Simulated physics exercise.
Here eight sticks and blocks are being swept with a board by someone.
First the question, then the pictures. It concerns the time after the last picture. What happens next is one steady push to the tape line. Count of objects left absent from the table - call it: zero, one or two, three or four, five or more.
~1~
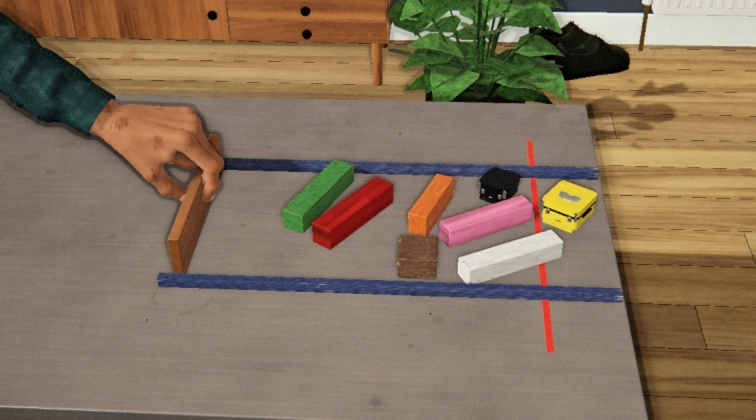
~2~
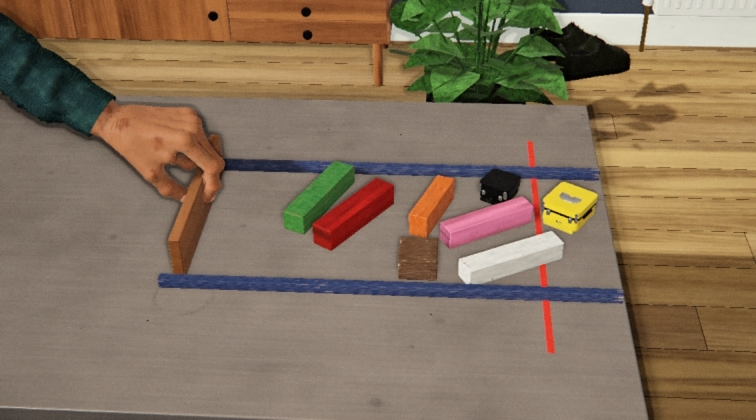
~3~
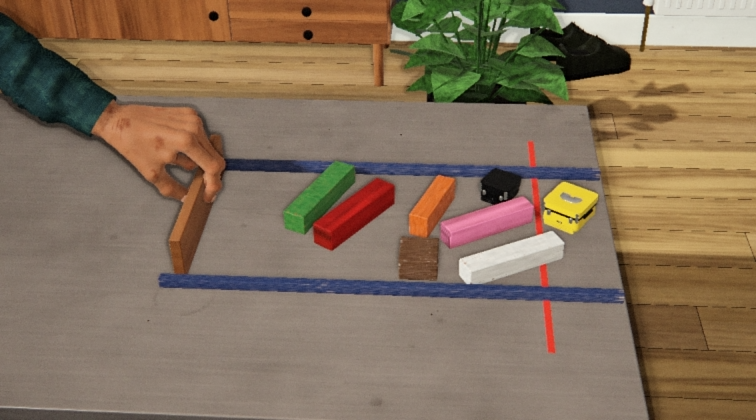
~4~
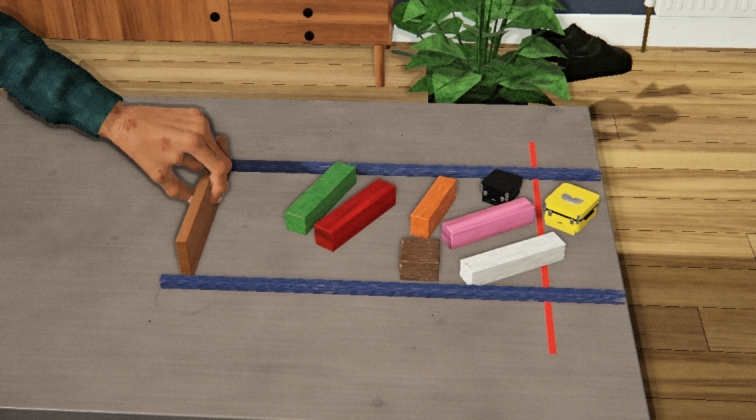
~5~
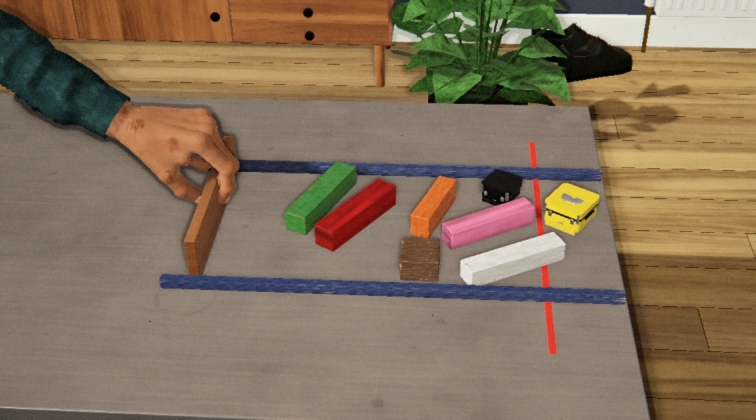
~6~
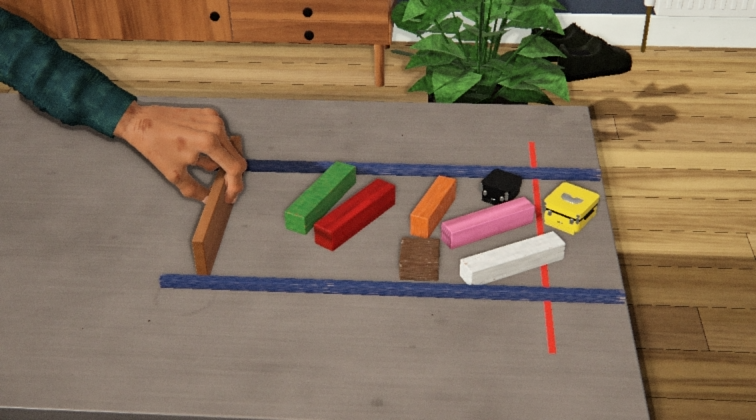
My call is three or four.
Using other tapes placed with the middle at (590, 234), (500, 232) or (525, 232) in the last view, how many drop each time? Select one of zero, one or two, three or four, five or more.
Going tape by tape, I get more than four, then just one or two, then just one or two.
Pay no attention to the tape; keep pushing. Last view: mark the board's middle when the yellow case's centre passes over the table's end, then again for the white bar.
First one: Around (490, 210). Other one: Around (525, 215).
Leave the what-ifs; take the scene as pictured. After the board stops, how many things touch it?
So the total is 2.
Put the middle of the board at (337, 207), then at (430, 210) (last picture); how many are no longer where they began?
By then 2, and later 7.
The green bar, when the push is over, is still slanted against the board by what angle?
Roughly 0°.
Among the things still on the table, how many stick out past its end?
I'd put it at 0.
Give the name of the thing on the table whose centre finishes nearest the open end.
Going by centres, it is the orange bar.
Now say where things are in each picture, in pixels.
The first picture shows yellow case (569, 207); white bar (511, 258); black case (499, 188); board (198, 202); tape (539, 231).
The second picture shows white bar (511, 259); board (199, 203).
The third picture shows black case (500, 188); pink stick (487, 222).
The fourth picture shows yellow case (571, 209); red stick (356, 214).
The fifth picture shows white bar (513, 259); brown block (420, 259).
The sixth picture shows yellow case (571, 209); white bar (513, 259); black case (501, 189); board (220, 203); tape (541, 233).
Soon after, none off yet; yellow case at rest near (571, 209); white bar at rest near (513, 259); black case at rest near (501, 189).
Then, none off yet; yellow case at rest near (572, 209); white bar moved a little near (555, 257); black case moved about its own width near (525, 187).
At rest, the number that fall off is three or four; fallen, pink stick, black case, white bar and yellow case.
